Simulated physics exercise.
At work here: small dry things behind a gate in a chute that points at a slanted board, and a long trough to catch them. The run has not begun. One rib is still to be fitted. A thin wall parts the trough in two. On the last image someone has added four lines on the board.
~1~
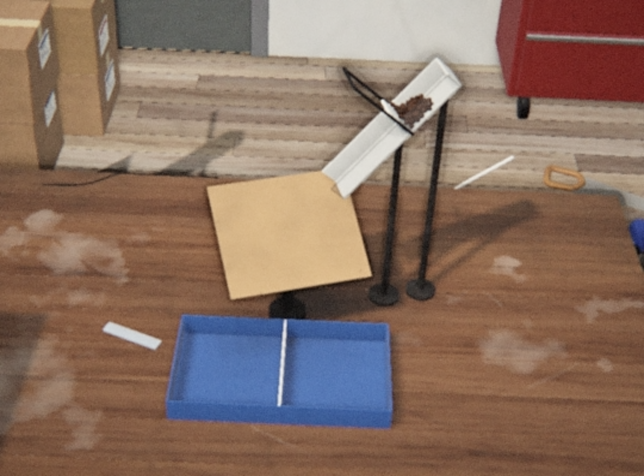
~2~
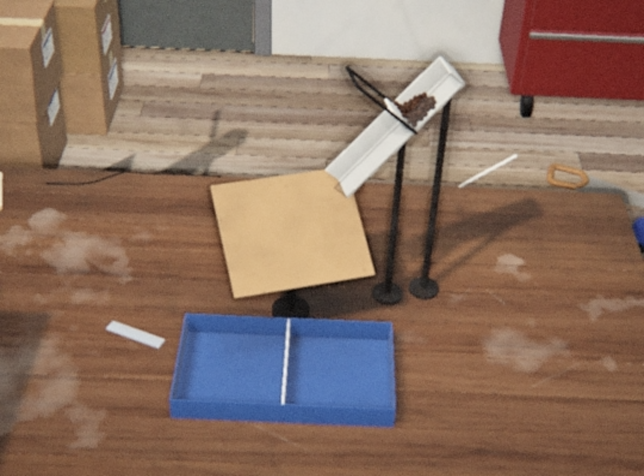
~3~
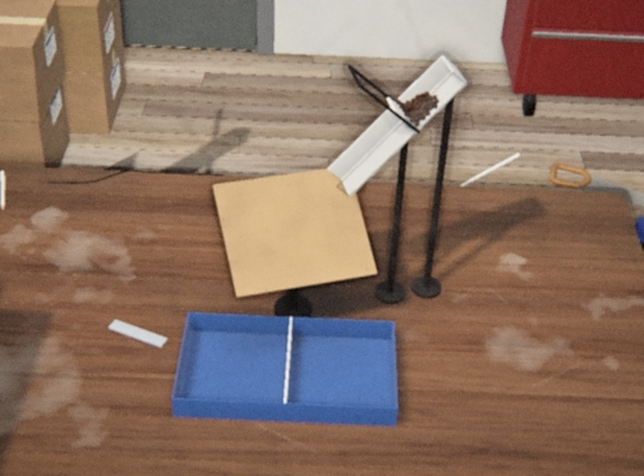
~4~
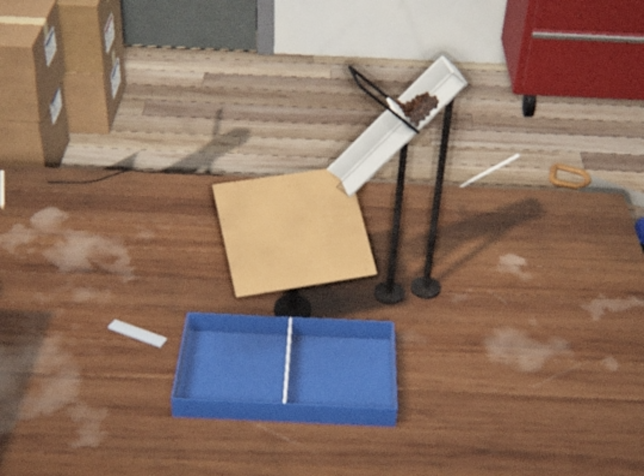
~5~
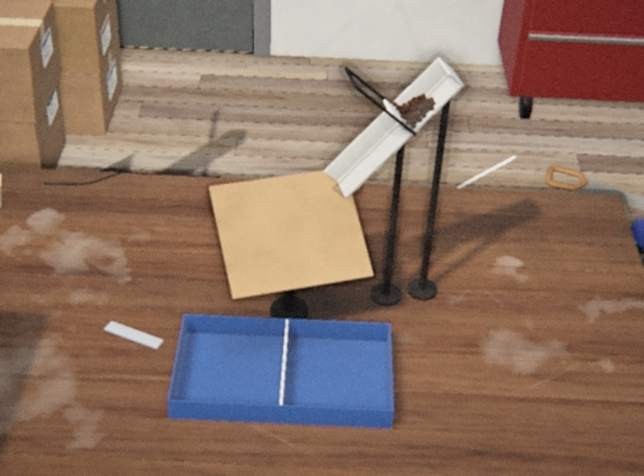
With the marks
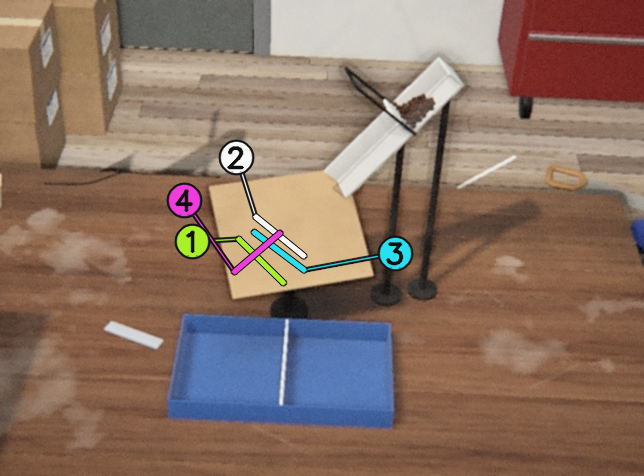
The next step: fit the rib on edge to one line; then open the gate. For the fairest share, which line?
I would pick line 4.
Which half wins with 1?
Right.
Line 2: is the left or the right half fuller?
Right.
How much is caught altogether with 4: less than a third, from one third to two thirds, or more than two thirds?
Line 4 gives more than two thirds.
On the marked copy, line 1 from (238, 239) to (283, 282); line 2 from (255, 216) to (303, 256); line 3 from (254, 232) to (304, 270); line 4 from (279, 233) to (234, 271).
Choosing 1, of what is caught, a small part in the left half, nearly all in the right.
Choosing 2, of what is caught, a small part in the left half, nearly all in the right.
Choosing 3, of what is caught, a stray few in the left half, nearly all in the right.
Choosing 4, of what is caught, about two thirds in the left half, about a third in the right.
